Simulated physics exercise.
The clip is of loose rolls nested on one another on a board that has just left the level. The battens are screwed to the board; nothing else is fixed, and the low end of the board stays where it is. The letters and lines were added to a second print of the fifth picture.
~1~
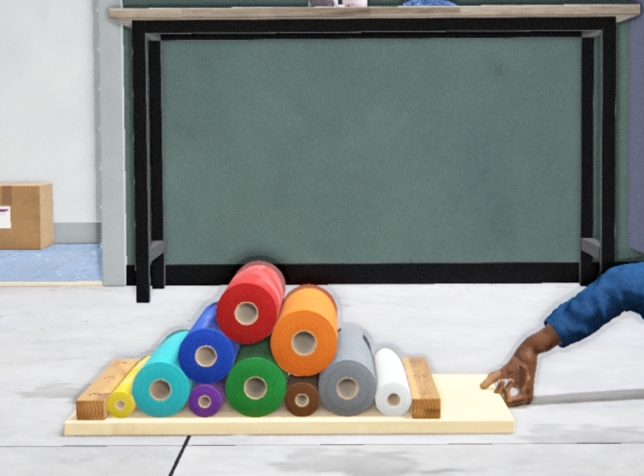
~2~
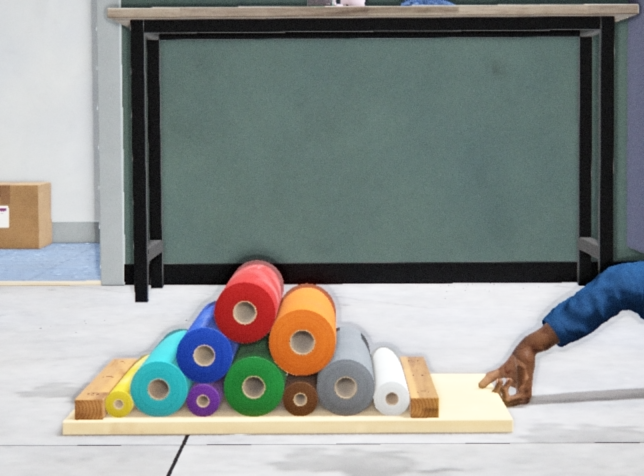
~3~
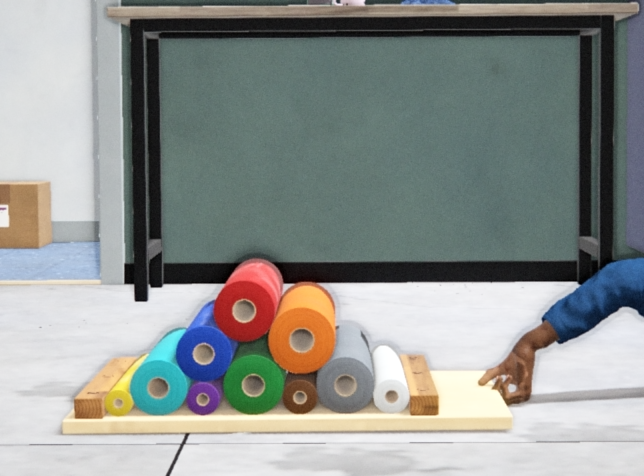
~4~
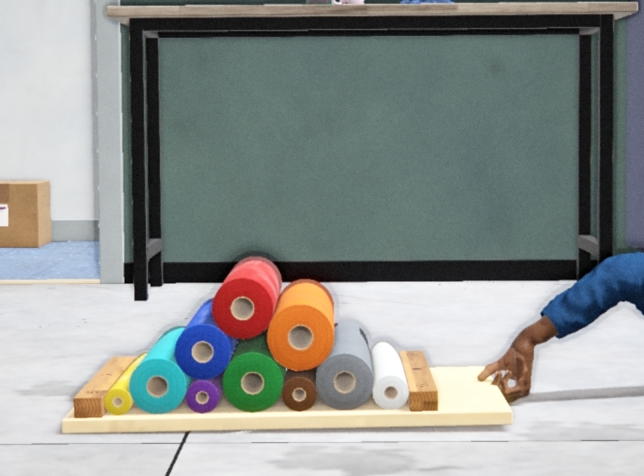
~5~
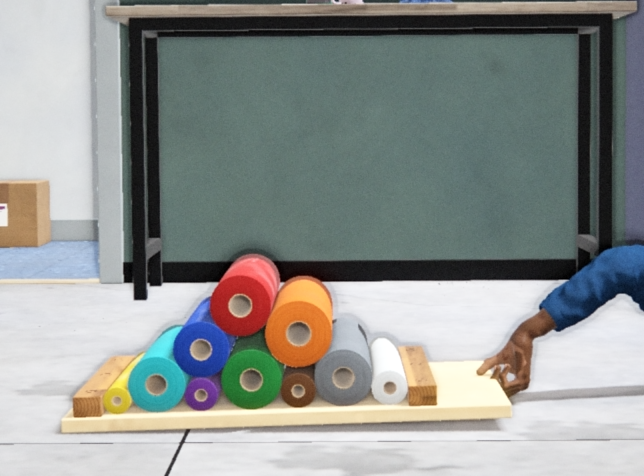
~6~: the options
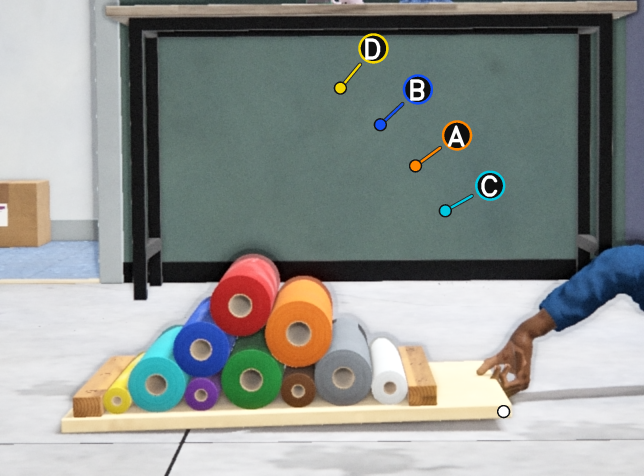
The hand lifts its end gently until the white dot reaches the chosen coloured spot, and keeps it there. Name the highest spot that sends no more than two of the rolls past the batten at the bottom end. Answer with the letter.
The highest mark that will do is B.
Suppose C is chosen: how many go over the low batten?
The count is none.
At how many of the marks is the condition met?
Three of them.
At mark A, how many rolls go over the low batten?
With A, none.
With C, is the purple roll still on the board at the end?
The purple roll: Yes.
On the marked copy, A at (416, 166); B at (380, 125); C at (446, 211); D at (340, 88); the white dot at (503, 412).
Taking B. A third of the way, board at 22°.
Two thirds of the way, board at 42°.
When it is over, board at 43°, one over the low batten (red).
As for the rest, A none over the low batten; C none over the low batten; D three over the low batten (orange, blue, red).
